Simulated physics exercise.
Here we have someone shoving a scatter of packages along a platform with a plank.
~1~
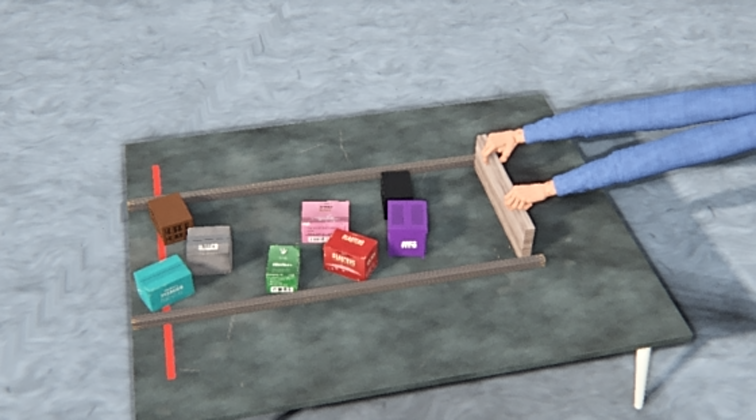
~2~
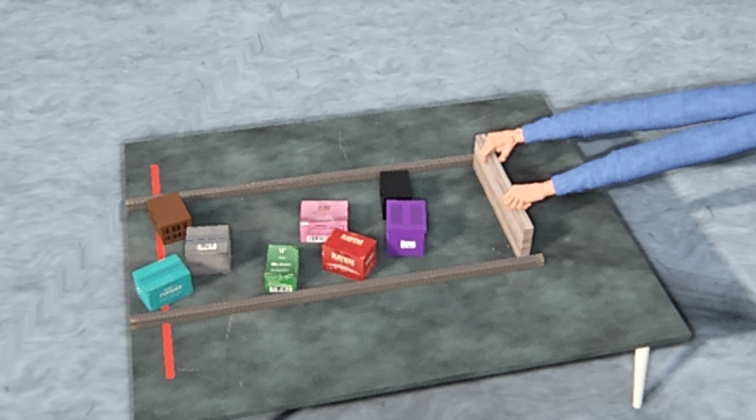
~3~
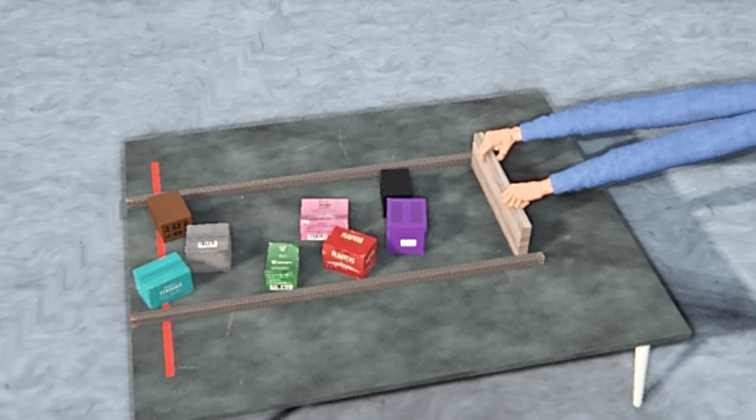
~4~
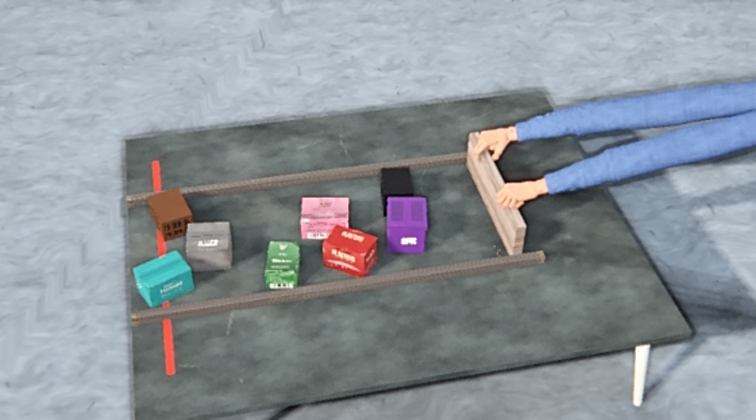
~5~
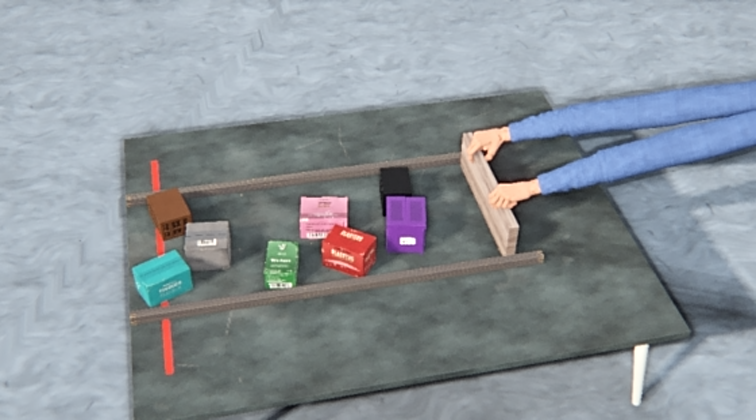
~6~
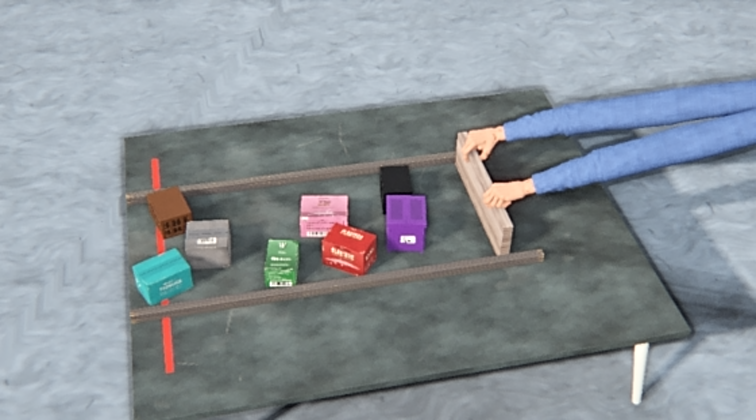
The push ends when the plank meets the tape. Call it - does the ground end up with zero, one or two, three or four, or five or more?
The ground ends up with five or more.
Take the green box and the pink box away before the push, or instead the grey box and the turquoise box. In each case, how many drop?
Counts - first: 4, second: 4.
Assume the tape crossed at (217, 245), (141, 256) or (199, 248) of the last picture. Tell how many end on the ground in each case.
First 2, then 8, then 3.
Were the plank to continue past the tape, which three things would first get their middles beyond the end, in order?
That would be the turquoise box, followed by the grey box and then the green box.
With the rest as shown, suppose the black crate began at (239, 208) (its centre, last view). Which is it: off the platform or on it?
Outcome for the black crate: It drops.
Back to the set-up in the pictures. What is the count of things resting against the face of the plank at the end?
2 touch it.
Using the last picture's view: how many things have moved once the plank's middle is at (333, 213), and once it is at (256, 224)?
By then 5, and 8.
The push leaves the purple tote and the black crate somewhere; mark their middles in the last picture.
Around (140, 263) and around (143, 225).
A little later, none off yet; turquoise box at rest near (163, 277); brown crate at rest near (170, 213); grey box at rest near (209, 244).
Next, none off yet; turquoise box at rest near (163, 277); brown crate at rest near (170, 213); grey box shifted a little near (197, 244).
Later still, one off so far; turquoise box dropping near (102, 332); brown crate shifted about its own width near (139, 212); grey box tilted a little near (117, 256).
When it is over, the number that fall off is five or more; down, red box, pink box, green box, grey box, brown crate and turquoise box.
